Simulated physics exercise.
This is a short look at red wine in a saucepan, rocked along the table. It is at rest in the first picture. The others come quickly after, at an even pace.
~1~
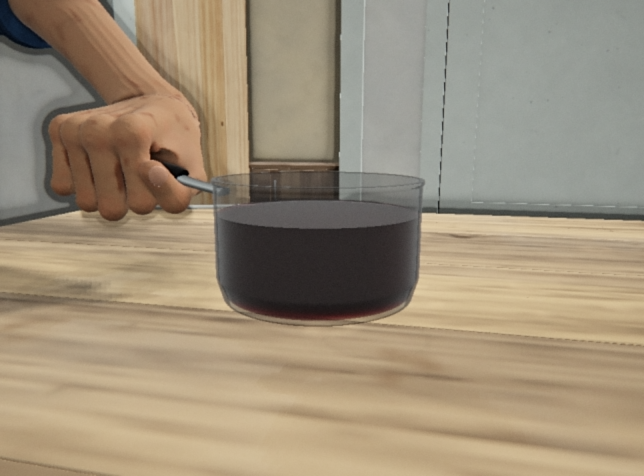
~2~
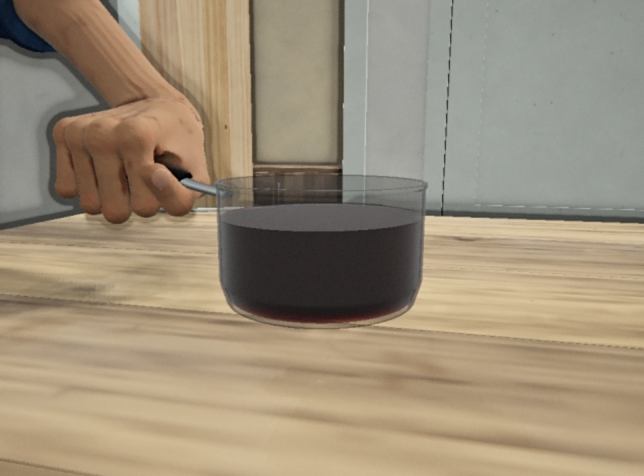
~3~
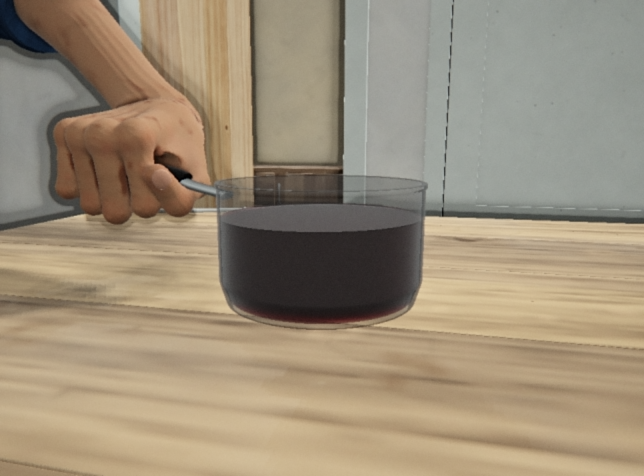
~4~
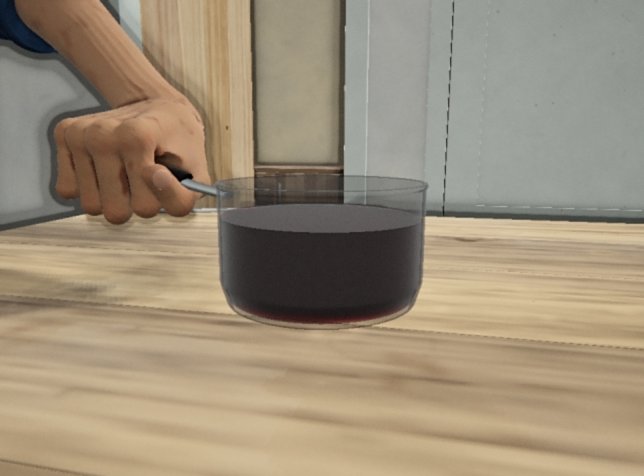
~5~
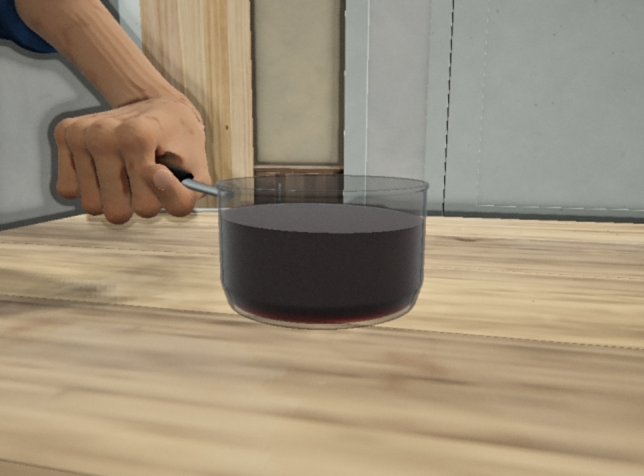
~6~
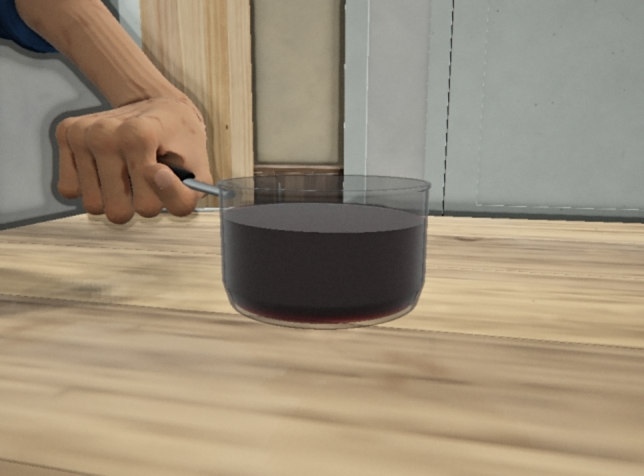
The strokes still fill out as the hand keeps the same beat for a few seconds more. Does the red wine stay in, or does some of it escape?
The red wine stays in.
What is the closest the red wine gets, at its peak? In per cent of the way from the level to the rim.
About 40 per cent.
A moment on, the highest wave so far stays far below the rim.
Further on, the highest wave so far climbs under half way to the rim.
When it is over, the highest wave so far climbs under half way to the rim; nothing has left it.
